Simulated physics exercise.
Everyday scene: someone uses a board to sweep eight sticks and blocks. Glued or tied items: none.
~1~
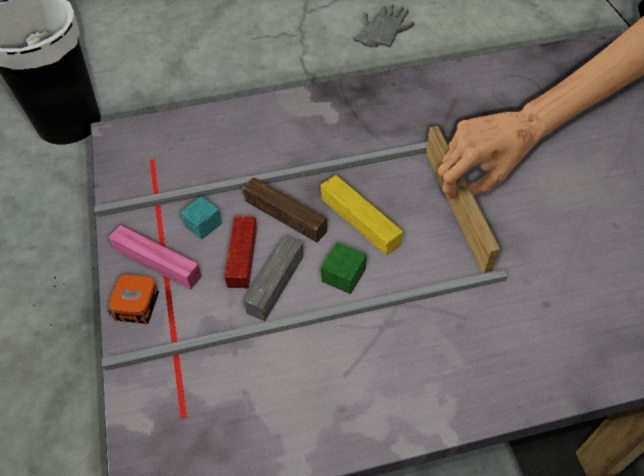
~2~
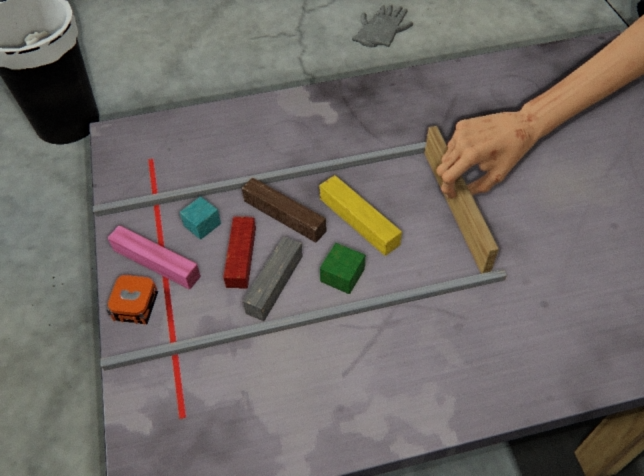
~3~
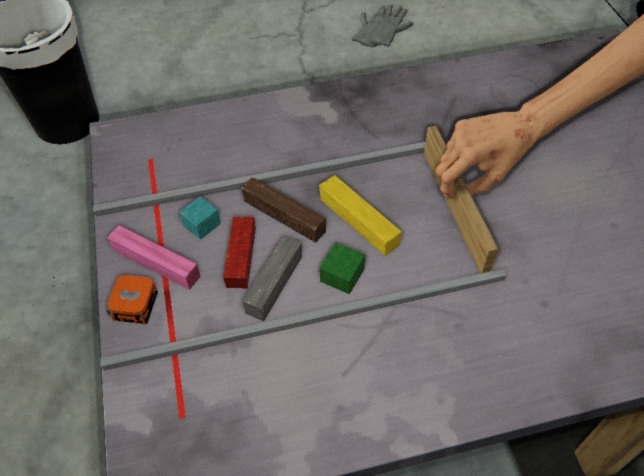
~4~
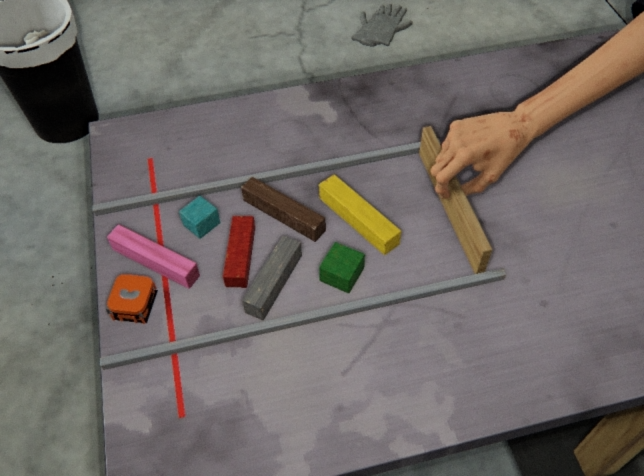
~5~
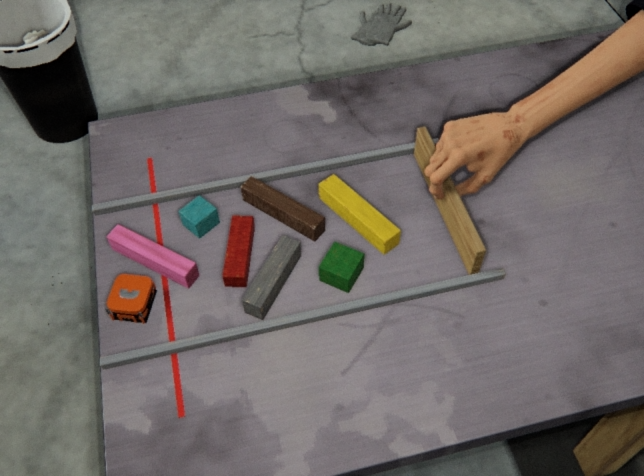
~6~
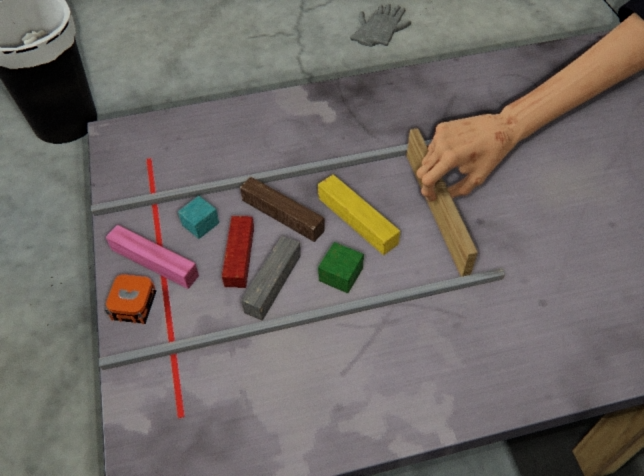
In the video, a hand grips a wooden board at the right of two grey rails and slides it slightly left, while the colourful sticks and blocks and an orange case between the rails stay essentially still near a red line.
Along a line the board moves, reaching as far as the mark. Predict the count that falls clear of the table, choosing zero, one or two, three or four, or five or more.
The count is one or two.
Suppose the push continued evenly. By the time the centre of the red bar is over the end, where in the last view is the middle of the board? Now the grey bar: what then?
With the red bar it sits around (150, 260), with the grey bar around (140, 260).
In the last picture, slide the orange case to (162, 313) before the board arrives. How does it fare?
From that start it falls away.
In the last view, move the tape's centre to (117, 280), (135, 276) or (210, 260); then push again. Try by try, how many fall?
Going through each try, you'd get 6, 5 and 0.
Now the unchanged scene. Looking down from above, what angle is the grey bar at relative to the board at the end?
I'd say it's about 35° out of line.
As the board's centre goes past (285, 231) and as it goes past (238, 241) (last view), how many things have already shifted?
At first I count 5, and then 8.
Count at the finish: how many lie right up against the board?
The number is 2.
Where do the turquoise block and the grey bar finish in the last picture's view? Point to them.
The first one ends at (101, 227), the second at (108, 319).
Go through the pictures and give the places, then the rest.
In the first frame, orange case (134, 300); pink stick (155, 257); turquoise block (202, 218); board (459, 197); tape (166, 271).
In the second frame, pink stick (154, 257); grey bar (274, 278).
In the third frame, turquoise block (200, 218); yellow bar (359, 214).
In the fourth frame, orange case (133, 299); board (452, 197).
In the fifth frame, pink stick (153, 256); green block (342, 267).
In the sixth frame, orange case (132, 299); pink stick (152, 257); turquoise block (199, 217); board (439, 200); tape (163, 270).
Soon after, none off yet; orange case at rest near (132, 299); pink stick at rest near (152, 257); turquoise block at rest near (199, 217).
After that, none off yet; orange case displaced about its own width near (105, 311); pink stick displaced a little near (100, 253); turquoise block displaced well along near (143, 220).
In the end, the number that fall off is one or two; gone, pink stick and orange case.
